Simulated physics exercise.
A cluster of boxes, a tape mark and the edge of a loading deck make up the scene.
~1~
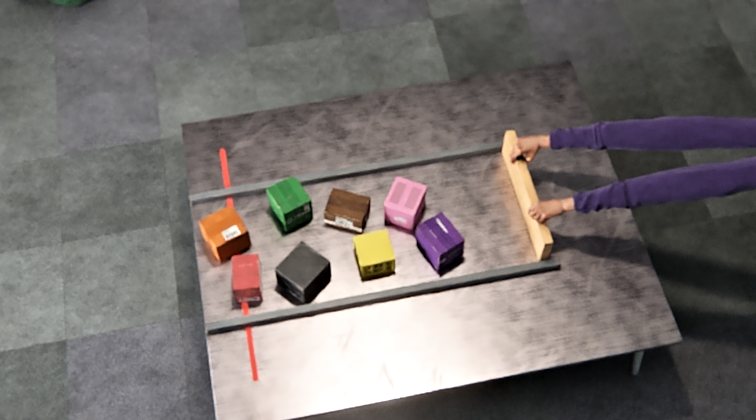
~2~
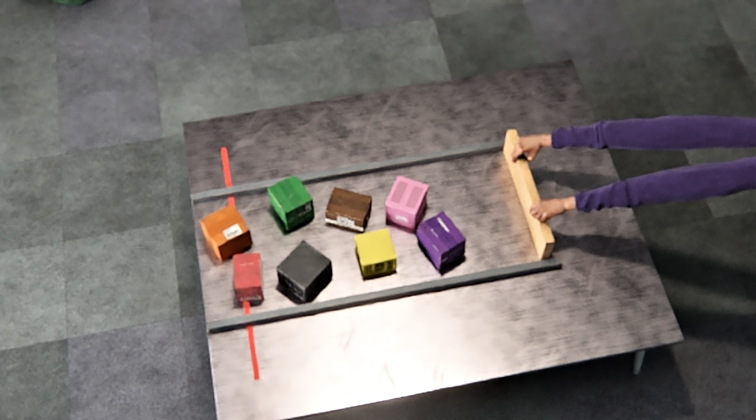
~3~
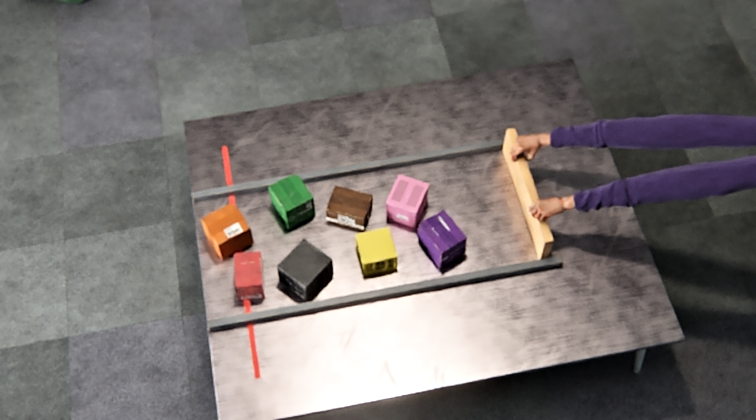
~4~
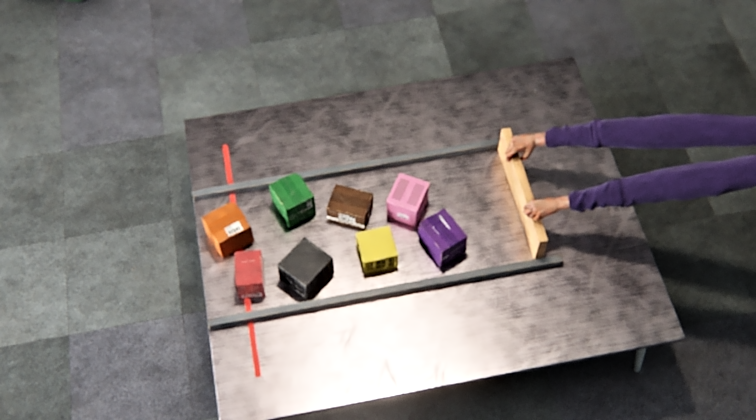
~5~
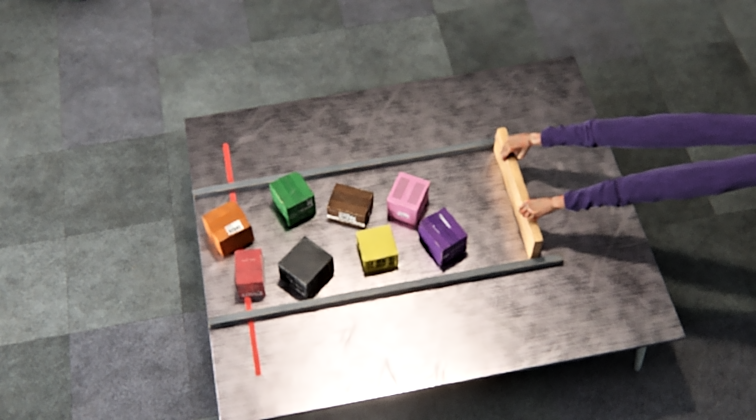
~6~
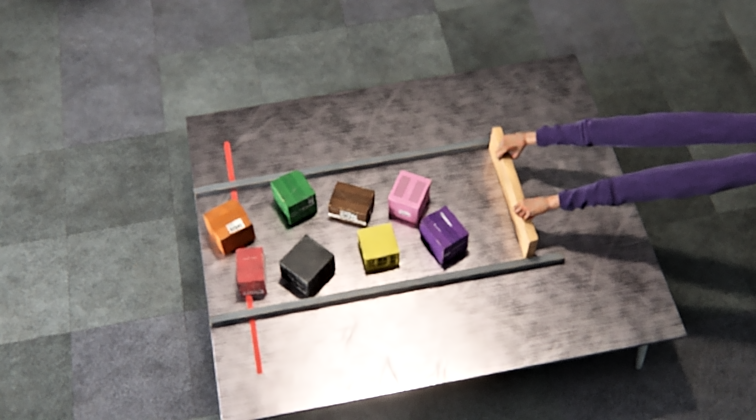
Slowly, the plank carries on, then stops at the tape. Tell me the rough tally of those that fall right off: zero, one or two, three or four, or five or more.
It ends with four plus at least one more down.
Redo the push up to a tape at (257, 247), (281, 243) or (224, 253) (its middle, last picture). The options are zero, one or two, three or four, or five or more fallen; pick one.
In order: Either three or four; three to four; five or more.
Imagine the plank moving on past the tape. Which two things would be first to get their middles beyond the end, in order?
Red box, then orange parcel.
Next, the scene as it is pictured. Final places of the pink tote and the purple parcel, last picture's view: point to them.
The pink tote ends up near (223, 238), and the purple parcel near (228, 272).
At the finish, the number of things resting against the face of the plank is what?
Number in contact with it: 2.
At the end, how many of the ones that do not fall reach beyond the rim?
It comes to 0.
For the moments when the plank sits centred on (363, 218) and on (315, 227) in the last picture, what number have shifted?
I get 7 at the one place and 8 at the other.
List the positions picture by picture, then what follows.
In the first frame, orange parcel (226, 233); red box (247, 278); green parcel (290, 203); plank (526, 195); tape (238, 257).
In the second frame, red box (249, 277); plank (528, 194).
In the third frame, green parcel (292, 201); black crate (306, 270).
In the fourth frame, orange parcel (228, 229); yellow crate (377, 250).
In the fifth frame, red box (250, 273); purple parcel (443, 237).
In the sixth frame, orange parcel (230, 226); red box (252, 271); green parcel (295, 197); plank (512, 192); tape (242, 250).
Soon after, none off yet; orange parcel at rest near (230, 226); red box at rest near (252, 271); green parcel at rest near (295, 197).
Then, none off yet; orange parcel at rest near (230, 226); red box moved a little near (233, 273); green parcel moved about its own width near (267, 195).
Further on, one off so far; orange parcel tipped a little near (189, 241); red box on the ground near (181, 299); green parcel moved well along near (202, 207).
By the end, the number that fall off is five or more; fallen, yellow crate, brown parcel, black crate, green parcel, red box and orange parcel.
